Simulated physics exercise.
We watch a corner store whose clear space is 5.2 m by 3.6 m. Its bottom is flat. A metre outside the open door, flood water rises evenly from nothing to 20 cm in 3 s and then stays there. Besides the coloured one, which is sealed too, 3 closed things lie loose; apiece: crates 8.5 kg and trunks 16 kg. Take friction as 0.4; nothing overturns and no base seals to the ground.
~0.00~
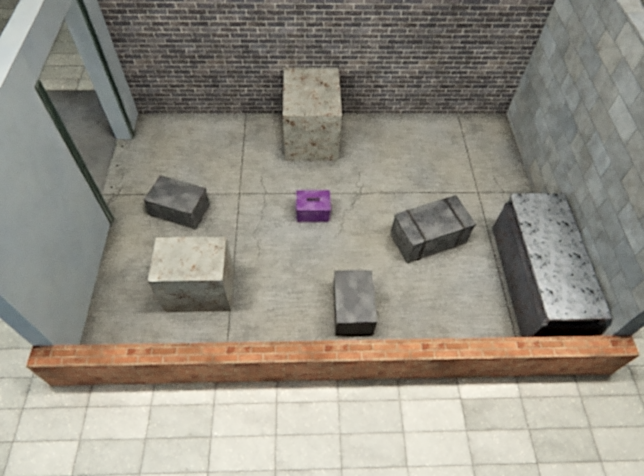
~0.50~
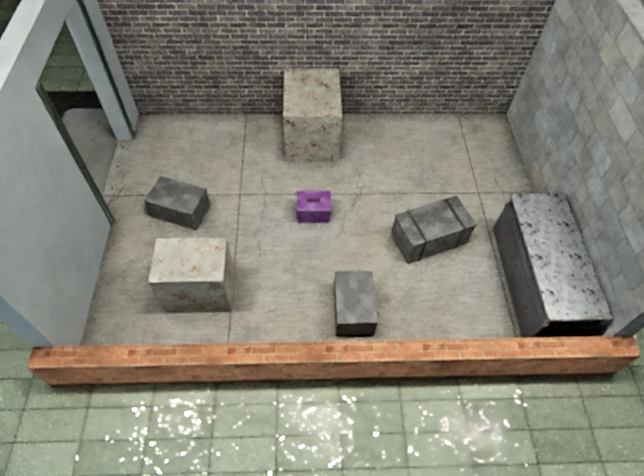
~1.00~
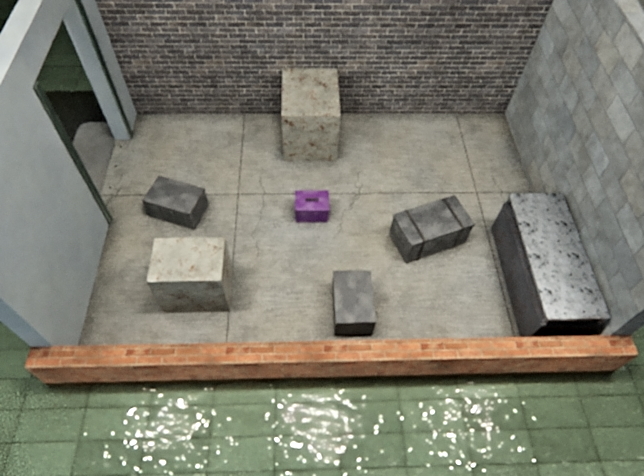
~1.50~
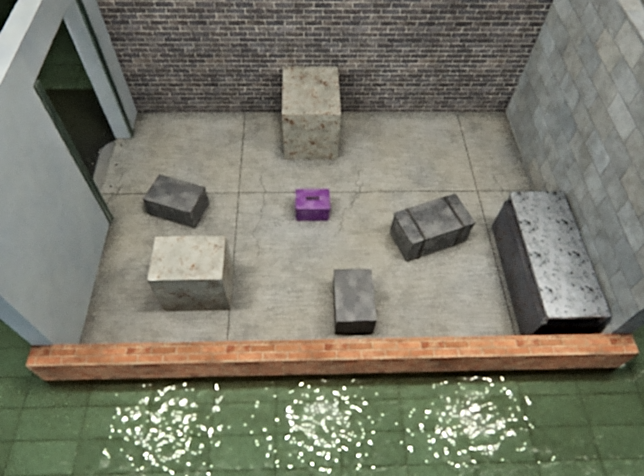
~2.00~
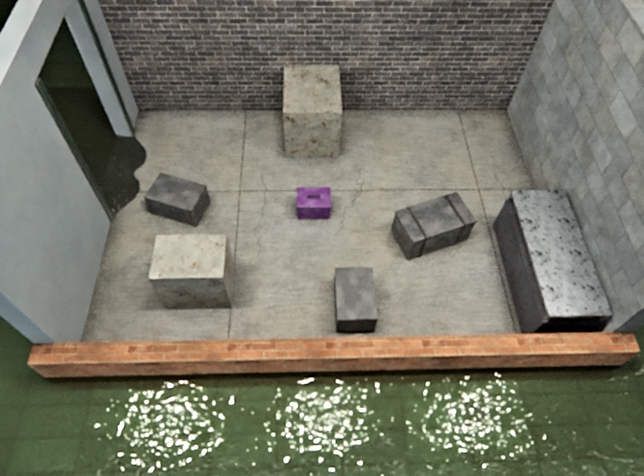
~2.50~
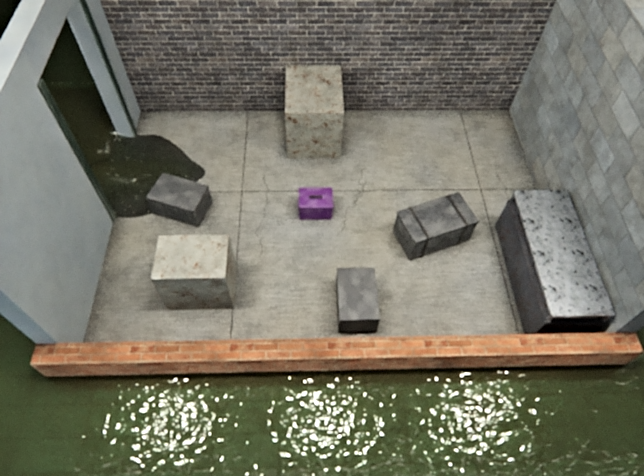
At first, a small purple tote sits among grey and pale blocks on the dry floor of a walled room, with pale tiles outside. Greenish water then covers the tiles and deepens, glinting in front, before a dark pool spreads through the left doorway to a grey block; nothing inside shifts.
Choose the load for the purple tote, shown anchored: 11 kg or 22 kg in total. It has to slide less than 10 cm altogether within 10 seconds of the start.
Verdict: Only the higher weight holds it.
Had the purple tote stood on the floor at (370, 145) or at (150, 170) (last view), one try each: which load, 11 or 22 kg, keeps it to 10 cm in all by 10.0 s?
In that order: Either load holds; neither is enough.
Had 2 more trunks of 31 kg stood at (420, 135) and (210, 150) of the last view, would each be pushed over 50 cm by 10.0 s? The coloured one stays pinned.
In that order: Short of it, past it.
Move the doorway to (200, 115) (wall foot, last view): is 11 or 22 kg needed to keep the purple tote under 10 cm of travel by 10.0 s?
In that case the smaller load will do.
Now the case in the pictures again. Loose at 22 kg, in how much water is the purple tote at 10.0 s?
Roughly 8 cm.
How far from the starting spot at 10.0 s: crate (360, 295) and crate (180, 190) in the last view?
In turn: 140 cm, 350 cm.
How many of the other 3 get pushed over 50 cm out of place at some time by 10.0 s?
I count 2.
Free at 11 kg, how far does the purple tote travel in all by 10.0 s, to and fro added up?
Some 100 cm in all.
After 3.5 s the purple tote would be 0 cm from its start with 11 kg and 0 cm from its start with 22 kg; 0 cm of water round it then.
After 4.5 s the purple tote would be 1 cm from its start with 11 kg and 0 cm from its start with 22 kg; 4 cm of water round it then.
After 7.0 s the purple tote would be 73 cm from its start with 11 kg and 0 cm from its start with 22 kg; 6 cm of water round it then.
After 10.0 s the purple tote would be 95 cm from its start with 11 kg and 0 cm from its start with 22 kg; 8 cm of water round it then.
